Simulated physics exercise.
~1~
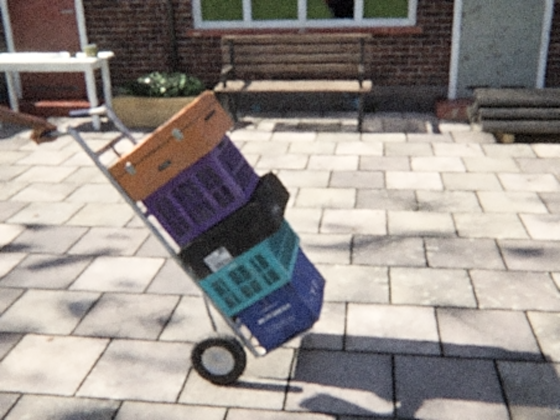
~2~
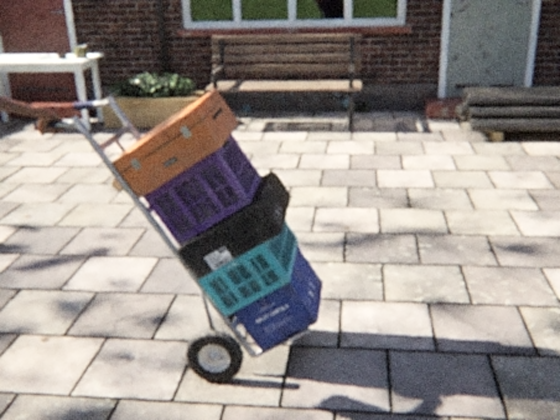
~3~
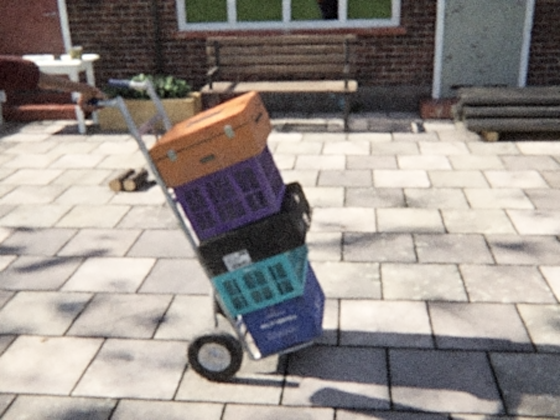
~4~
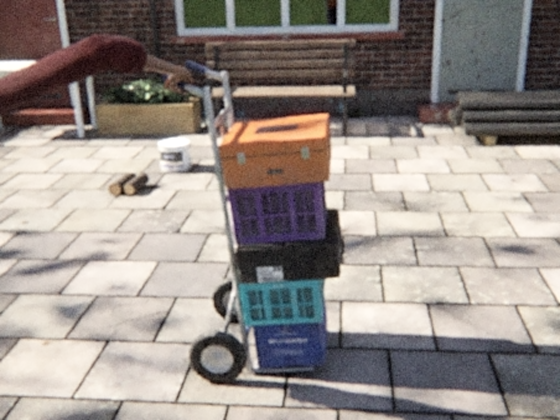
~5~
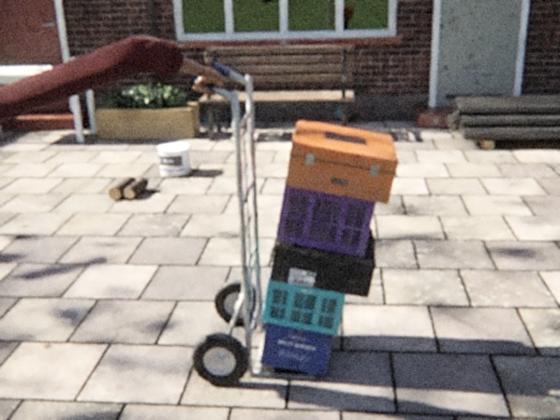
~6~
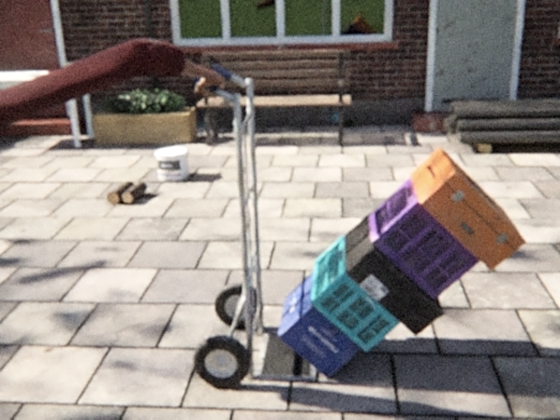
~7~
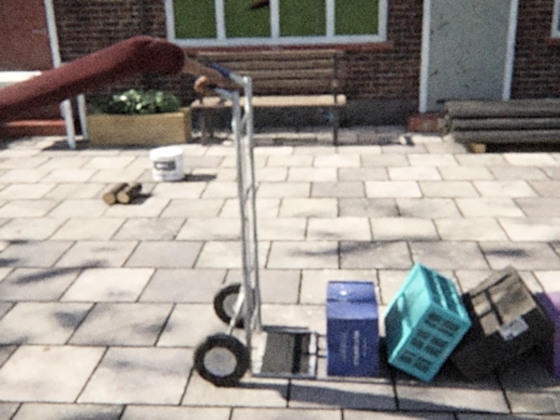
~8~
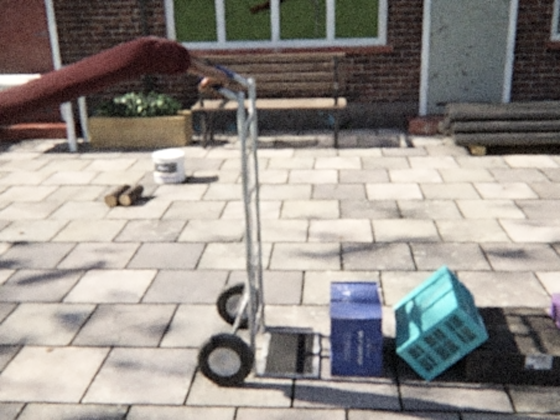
The footage shows a leaning hand truck on a paved patio, stacked with blue, turquoise, black and purple crates and boxes below an orange toolbox, swinging upright under a dark red arm; the stack topples right, leaving the blue box beside the plate and the others strewn rightward.
